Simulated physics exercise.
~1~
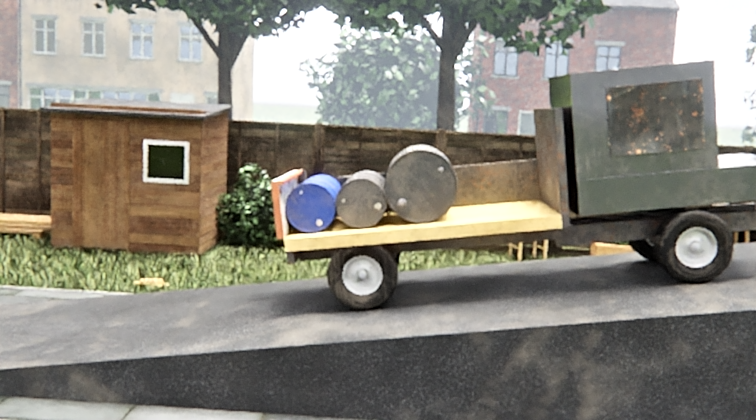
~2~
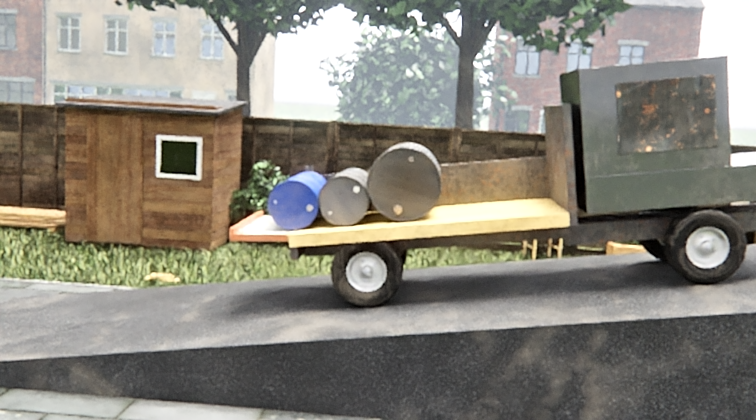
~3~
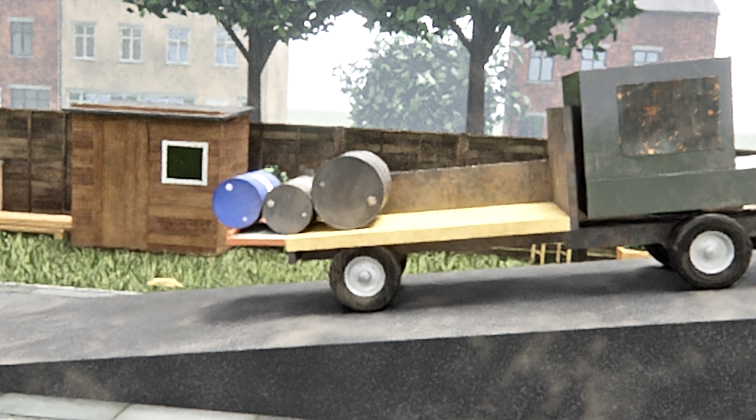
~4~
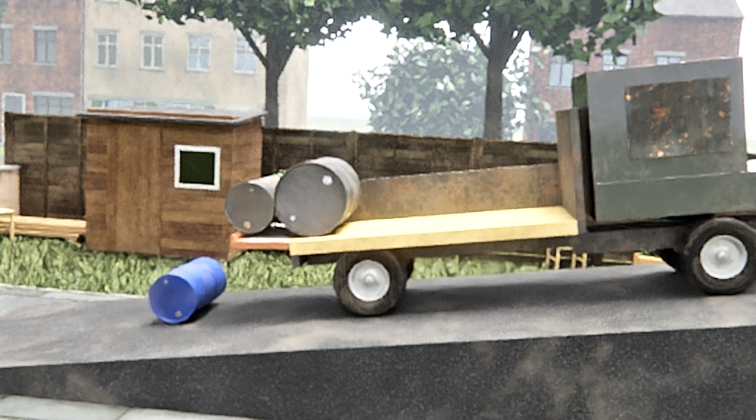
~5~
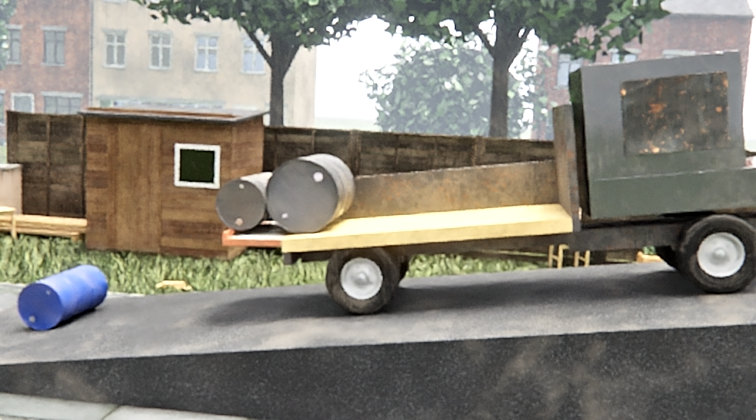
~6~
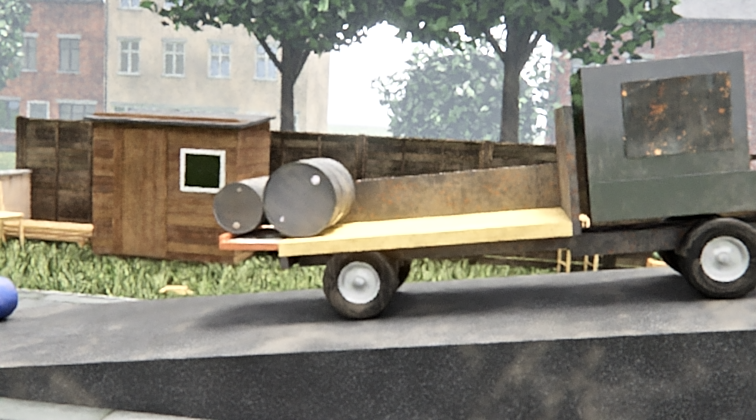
At the start, a flatbed truck stands on a sloping road with its tail end low, and three drums, one blue and two grey, sit together near the upright tailgate on the left. The tailgate swings down until it sticks out almost level with the bed, and the drums begin rolling left. The blue drum leads them onto the lowered gate and reaches its outer edge. It then drops off onto the road and rolls away down the slope. By the end, the blue drum is slipping out of view at the left, while both grey drums remain at the truck's tail.
